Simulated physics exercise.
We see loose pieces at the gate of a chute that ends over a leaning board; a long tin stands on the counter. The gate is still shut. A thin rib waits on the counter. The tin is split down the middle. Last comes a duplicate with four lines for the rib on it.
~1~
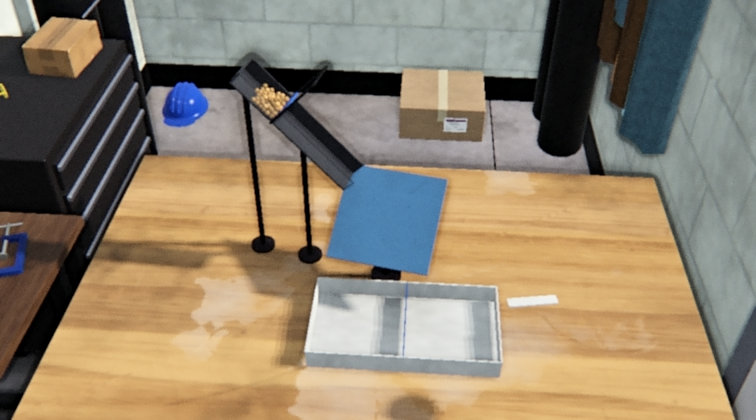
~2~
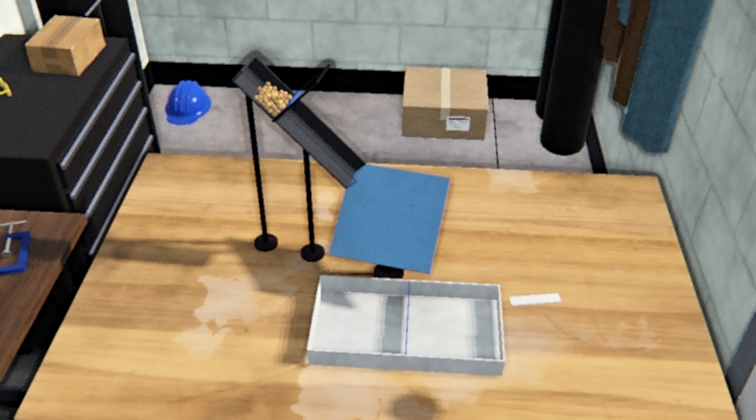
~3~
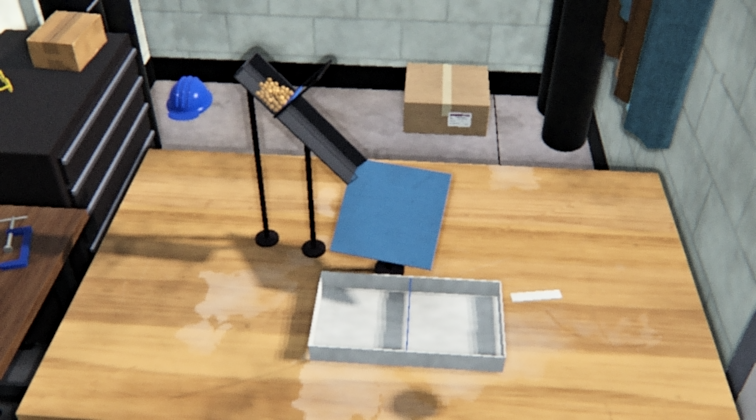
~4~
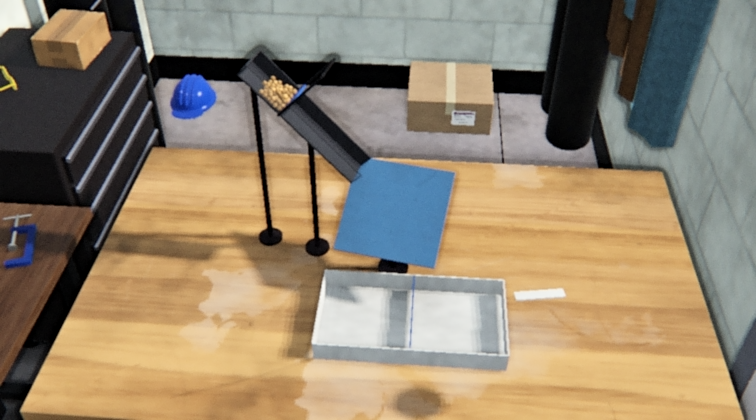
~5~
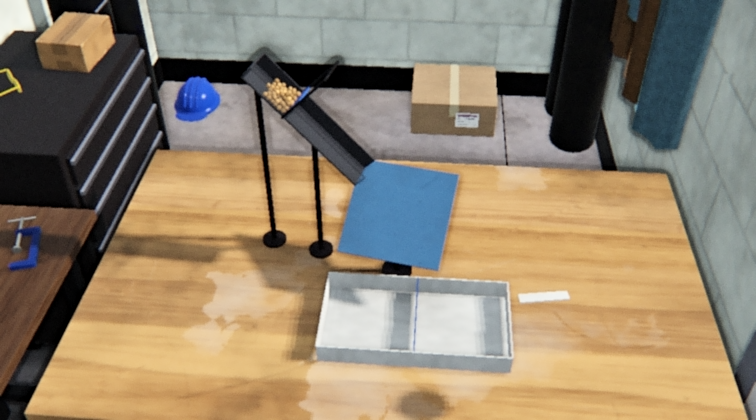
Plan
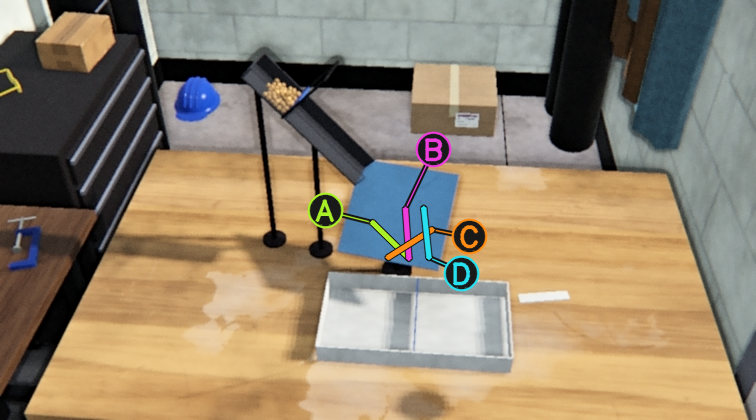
In a workshop, round wooden beads sat behind the closed gate of a dark sloping chute, above a tilted blue board and a divided tin on the counter; nothing moved except the slowly shifting view.
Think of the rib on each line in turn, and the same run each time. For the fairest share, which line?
Choose D.
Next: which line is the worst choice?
That would be A.
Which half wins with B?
Left.
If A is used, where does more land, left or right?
The right half.
On the marked copy, line A from (372, 222) to (408, 257); line B from (405, 209) to (408, 258); line C from (432, 229) to (388, 257); line D from (423, 208) to (429, 257).
For line A, of what is caught, a stray few in the left half, nearly all in the right.
For line B, of what is caught, most in the left half, about a quarter in the right.
For line C, of what is caught, most in the left half, about a quarter in the right.
For line D, of what is caught, about a third in the left half, about two thirds in the right.
